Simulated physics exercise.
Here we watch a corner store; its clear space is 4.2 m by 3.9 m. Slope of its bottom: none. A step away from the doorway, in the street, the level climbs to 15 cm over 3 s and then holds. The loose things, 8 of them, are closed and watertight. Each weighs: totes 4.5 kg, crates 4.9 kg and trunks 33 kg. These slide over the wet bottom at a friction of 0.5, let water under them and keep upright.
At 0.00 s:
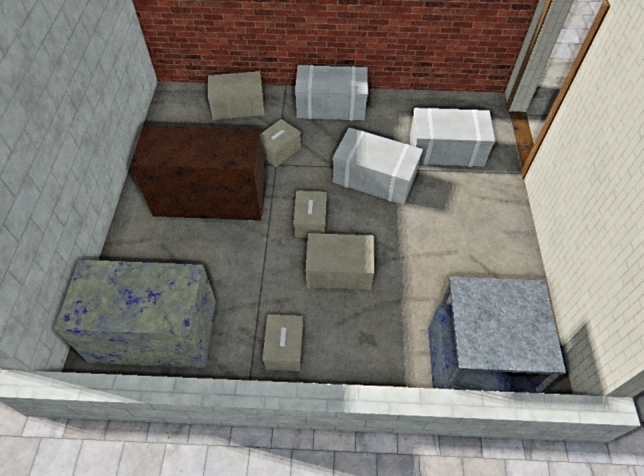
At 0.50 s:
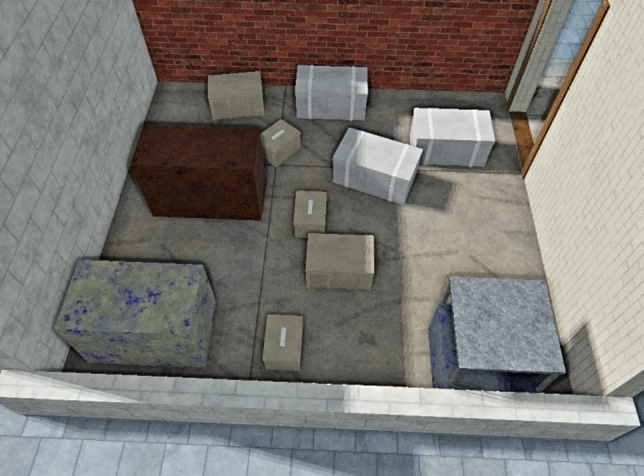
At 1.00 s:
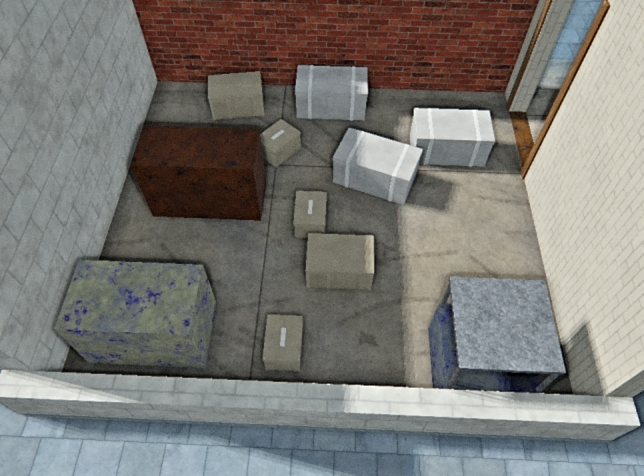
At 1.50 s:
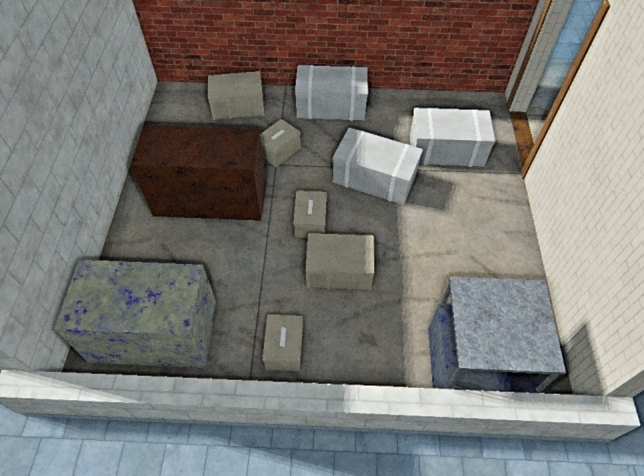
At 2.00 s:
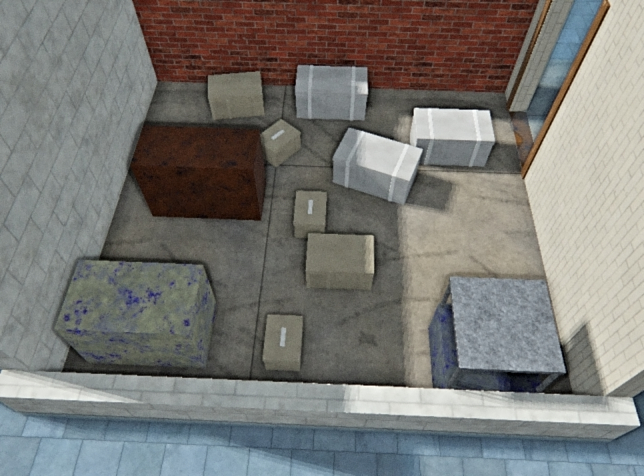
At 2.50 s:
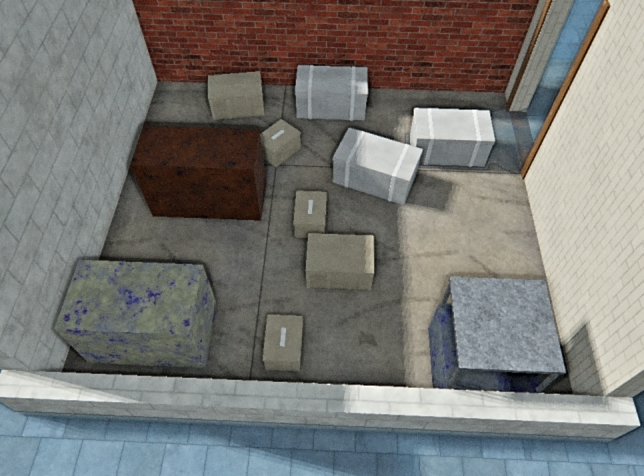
Water spread over the paving outside a small walled yard, turned bluer, and then began creeping in through the doorway at the upper right, while the boxes and crates inside stayed still.
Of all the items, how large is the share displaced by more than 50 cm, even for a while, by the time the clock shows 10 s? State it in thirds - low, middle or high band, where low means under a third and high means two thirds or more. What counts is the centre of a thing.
Low band.
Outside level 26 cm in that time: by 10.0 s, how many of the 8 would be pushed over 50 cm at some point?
Under that setup the answer is 7.
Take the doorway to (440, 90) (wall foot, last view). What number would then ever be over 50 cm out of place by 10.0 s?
Count: 1.
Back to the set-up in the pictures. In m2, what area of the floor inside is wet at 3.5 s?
Around 2.0 m2 of it.
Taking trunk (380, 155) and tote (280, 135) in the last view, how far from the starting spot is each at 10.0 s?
0 cm and 80 cm respectively.
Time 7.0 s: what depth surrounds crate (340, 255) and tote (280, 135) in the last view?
Roughly 2 and 3 cm.
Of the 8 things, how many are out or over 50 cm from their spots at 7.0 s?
That would be 0.
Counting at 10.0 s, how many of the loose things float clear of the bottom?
At that time, 3.
After 3.5 s 0 of 8 are over 50 cm from their spots; 0 afloat.
After 4.5 s 0 of 8 are over 50 cm from their spots; 0 afloat.
After 7.0 s 0 of 8 are over 50 cm from their spots; 0 afloat.
After 10.0 s 2 of 8 are over 50 cm from their spots, and 2 have been at some point; 3 afloat.
